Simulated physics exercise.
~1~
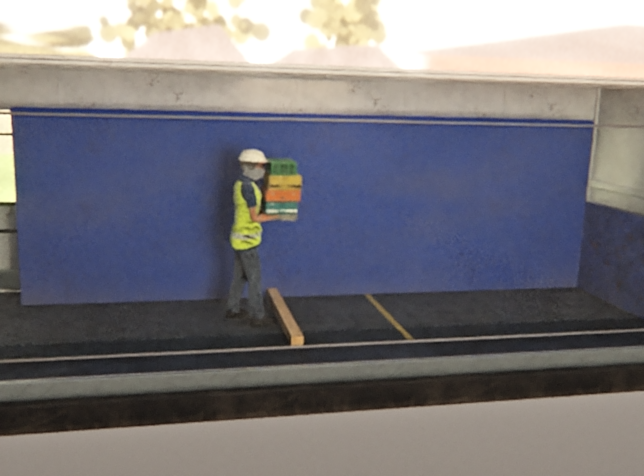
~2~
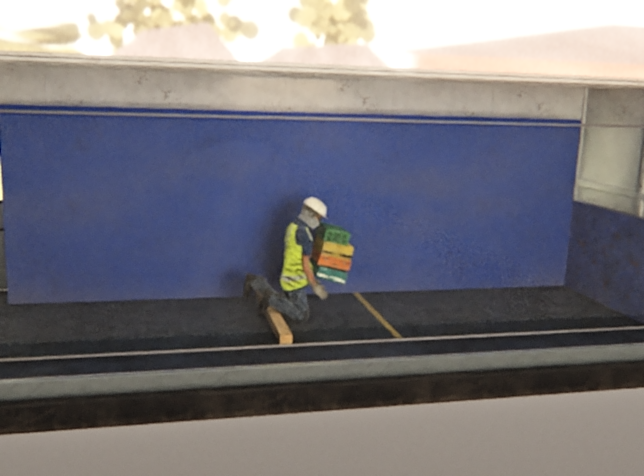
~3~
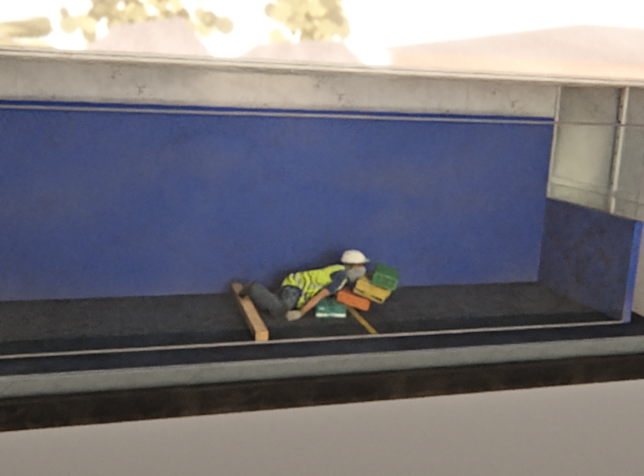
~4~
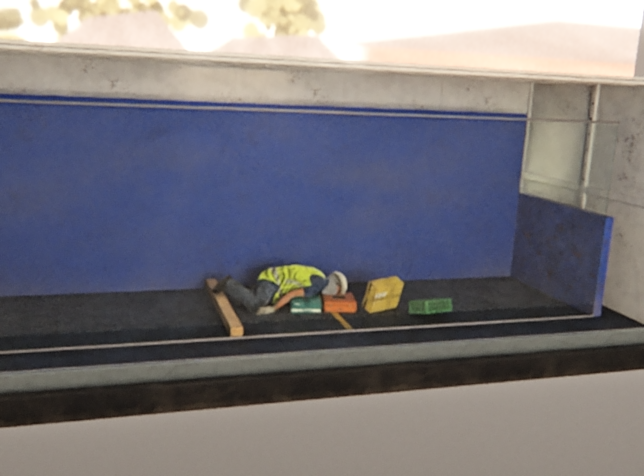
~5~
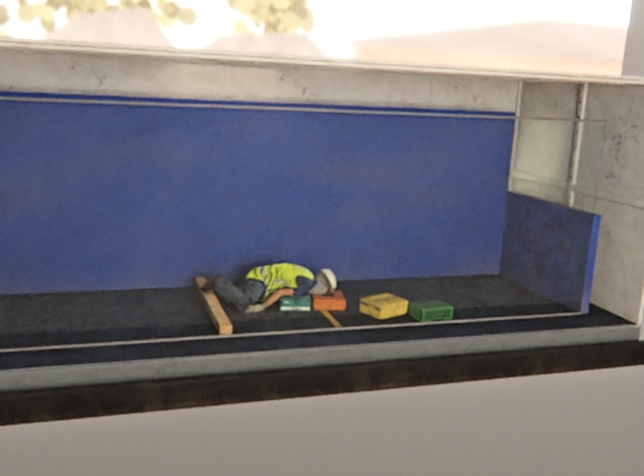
Worker in hard hat carrying stacked boxes pitches forward over a low rail, spilling them rightward, the teal one stopping before the yellow line.
